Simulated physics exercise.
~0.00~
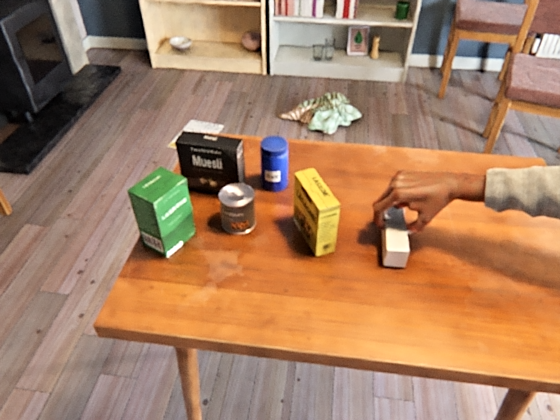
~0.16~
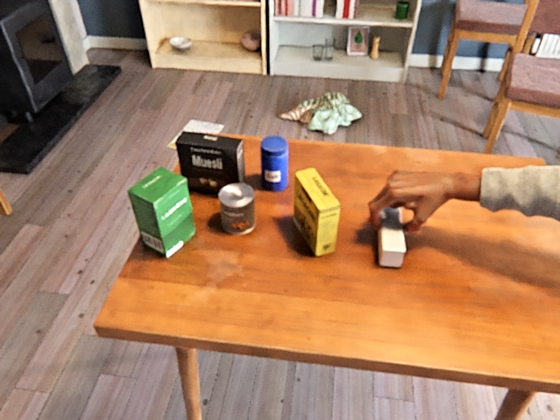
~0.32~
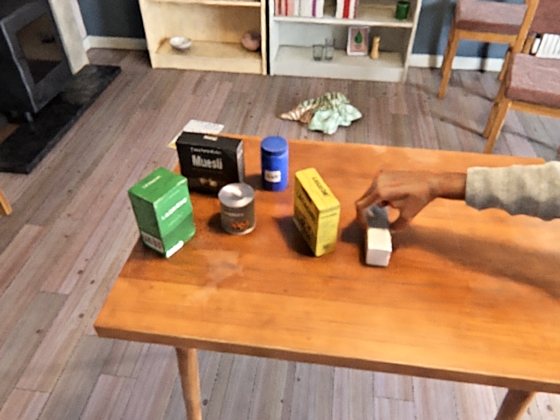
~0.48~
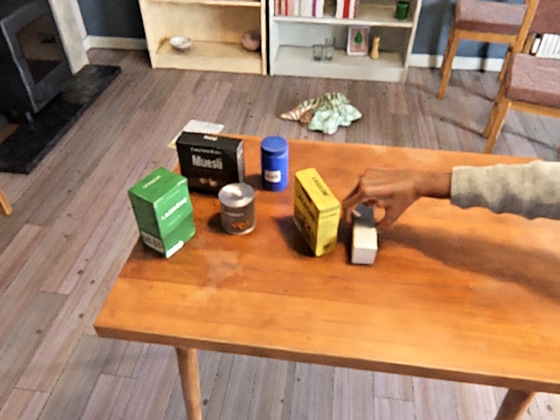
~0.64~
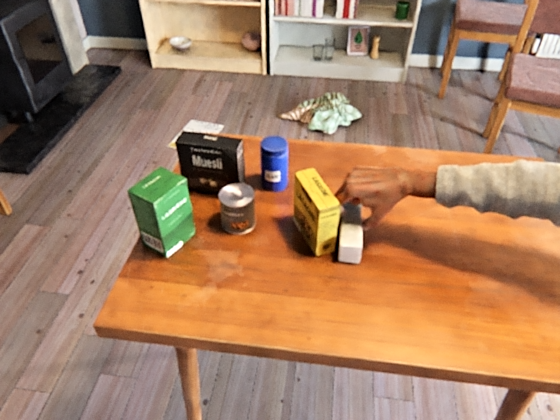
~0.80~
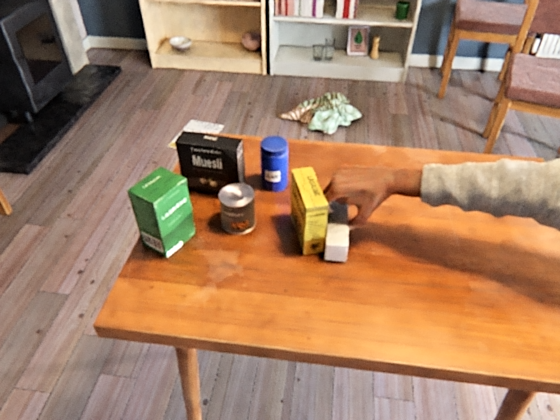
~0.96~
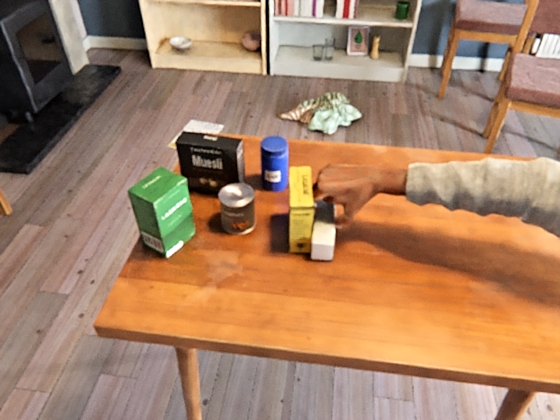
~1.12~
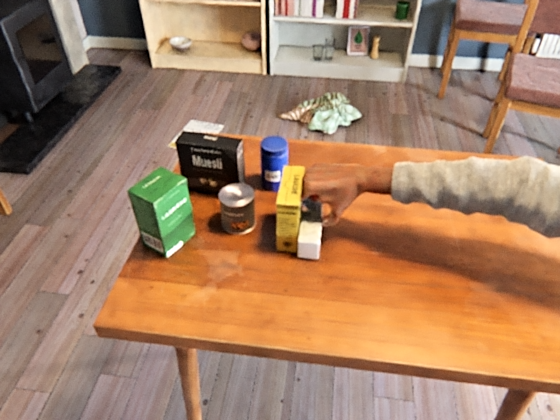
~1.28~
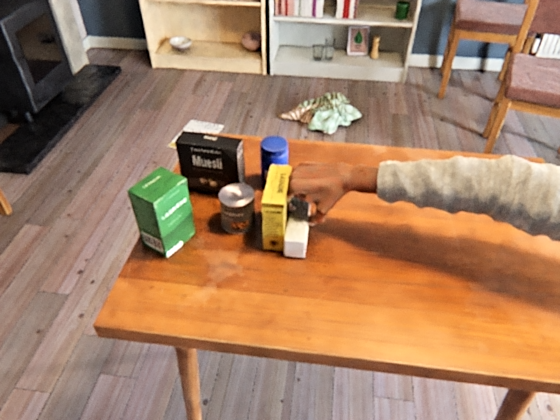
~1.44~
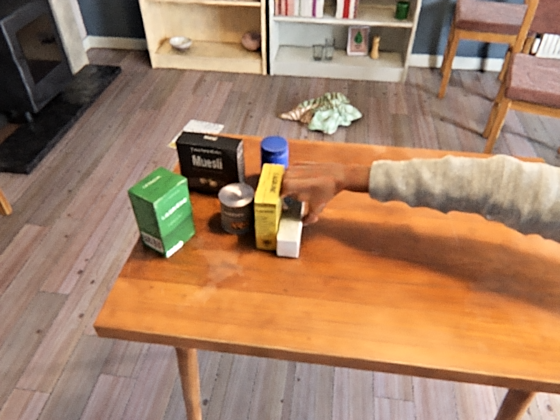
In this clip, a hand slides a small block leftward across a wooden table until it meets a yellow packet and pushes it along, still upright, to beside a grey tin. The green carton, black muesli packet and blue jar stay in place.
